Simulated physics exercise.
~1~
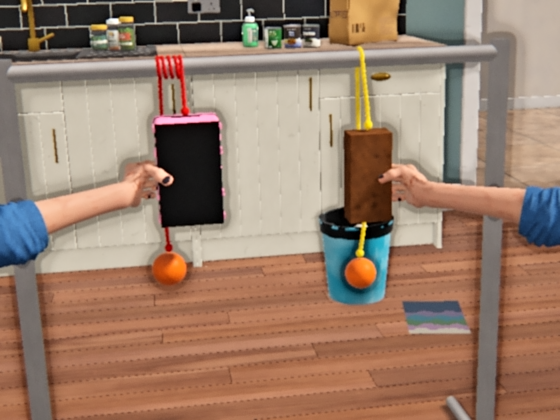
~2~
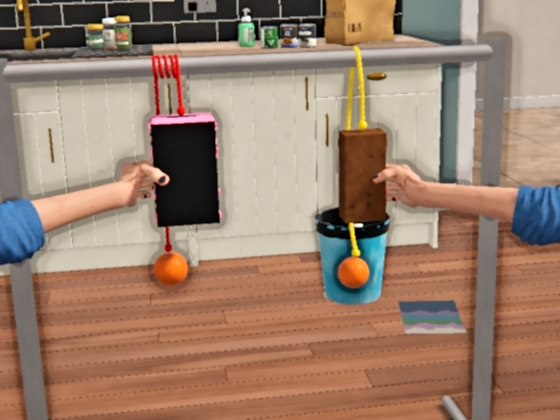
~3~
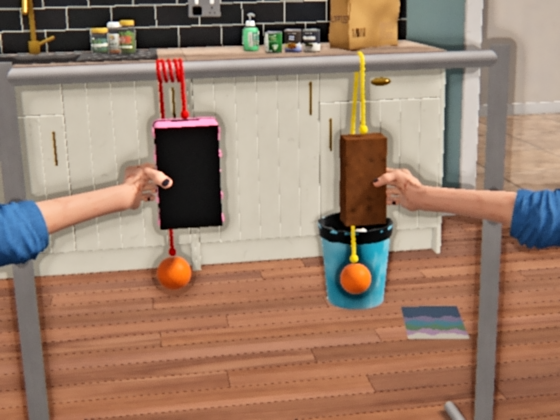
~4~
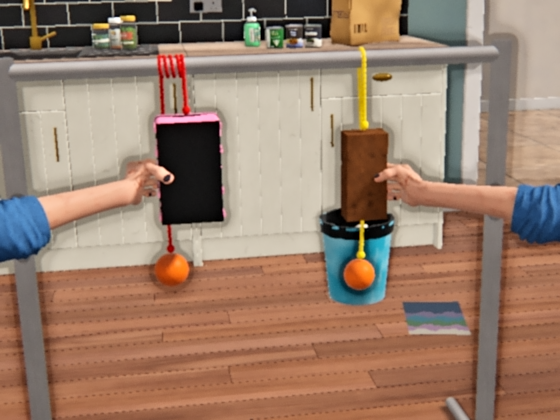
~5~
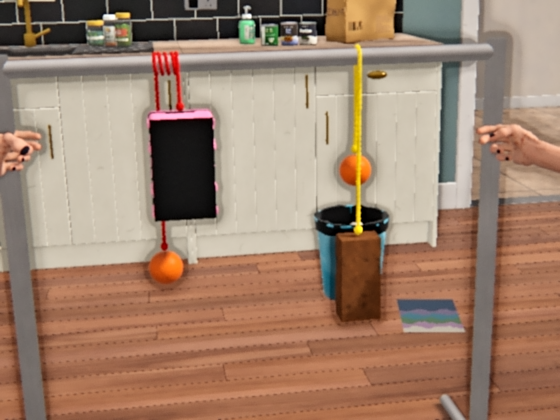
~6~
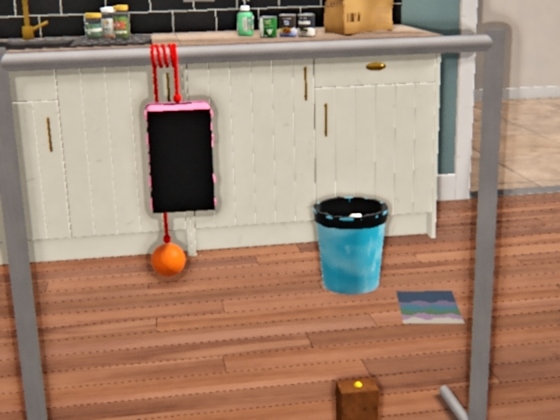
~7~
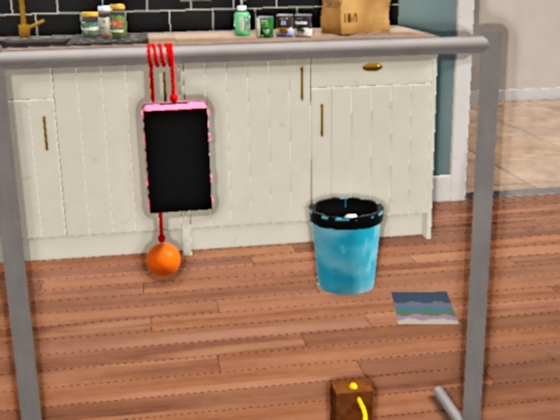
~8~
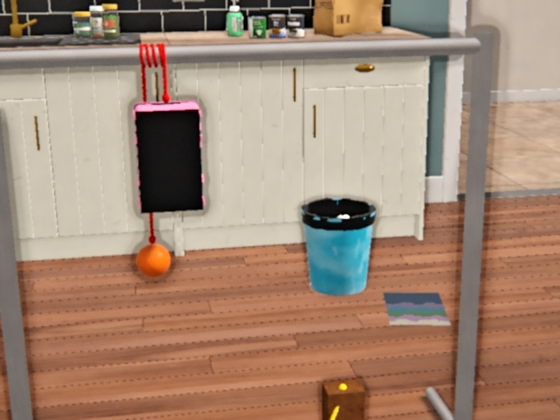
A pink-edged black case and a brown brick hang from a grey rail in a kitchen, seen from the front by a slightly swaying camera. The case, at left, hangs on a red cord wrapped several times over the rail, while the brick's yellow cord simply passes over it; an orange dangles below each. Two blue-sleeved hands steady the loads before a blue bin and pale cabinets. The hands let go and draw back, and the brick drops as its orange rises. The brick ends on the wooden floor with its yellow cord, while the case still hangs above its orange.
